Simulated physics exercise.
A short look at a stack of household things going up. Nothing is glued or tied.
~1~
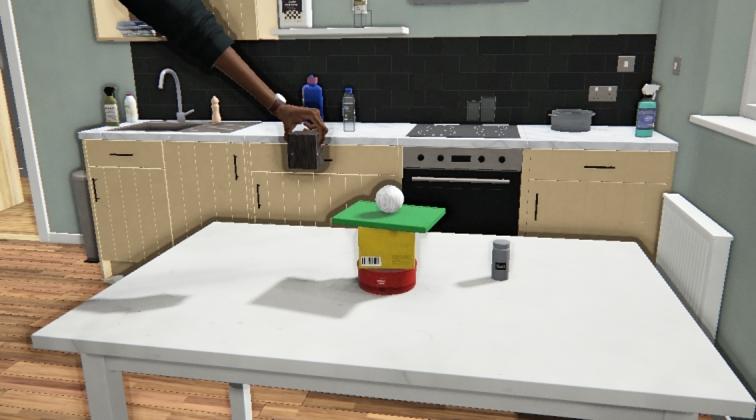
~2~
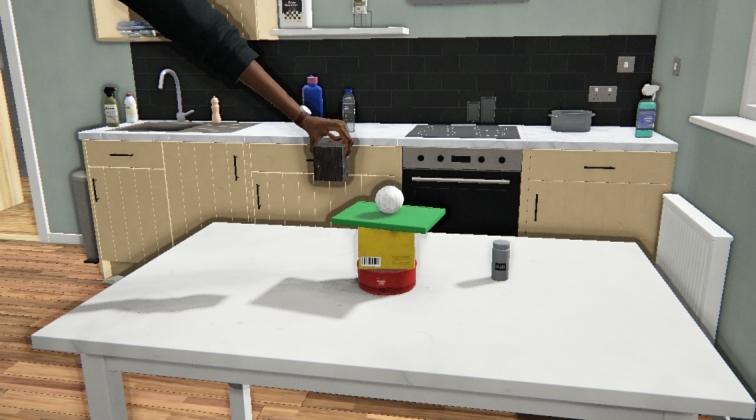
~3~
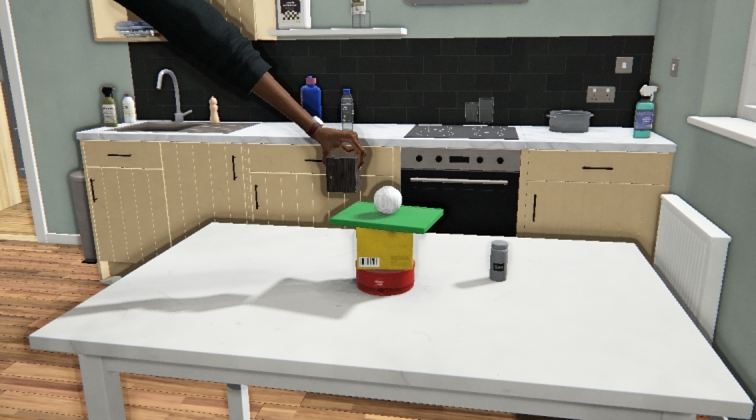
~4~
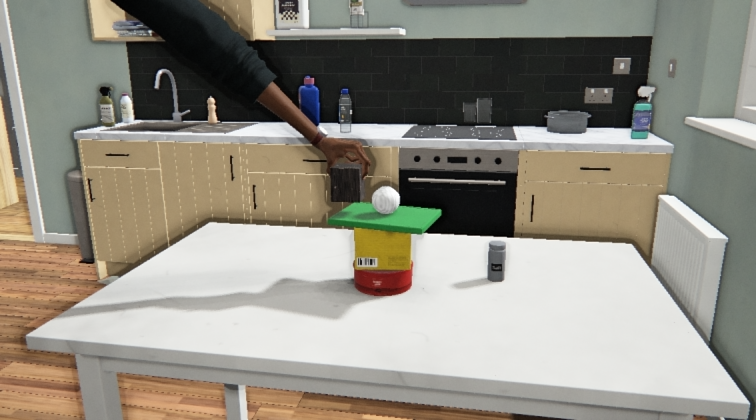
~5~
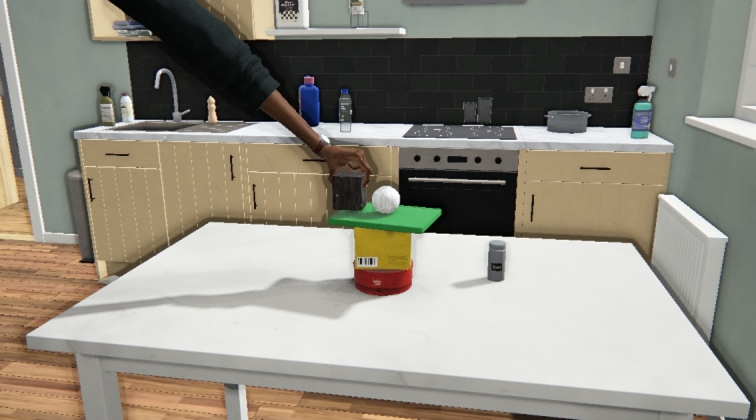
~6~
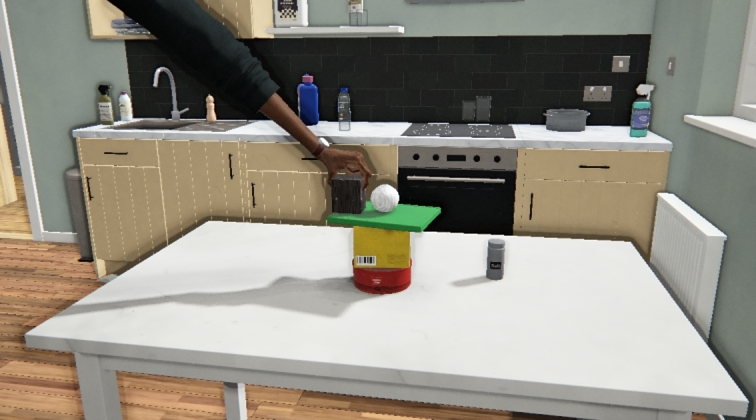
The clip opens on a white kitchen table where a green tray tops a yellow box and red tub, with a white ball-like item on it and a grey shaker to the right. A hand carries a black block rightward and down, then holds it at the tray's left side.
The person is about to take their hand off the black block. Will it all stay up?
It keeps its balance.
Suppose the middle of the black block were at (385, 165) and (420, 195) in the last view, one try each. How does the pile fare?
First try: It comes apart; second try: It stays up.
Then, 0.80 s after the last picture, nothing has stirred.
Then, 1.90 s after the last picture, black block resting near (349, 194).
At rest, all 6 in place. Seen from the same camera at the end, black block near (348, 194). The pile stays up.
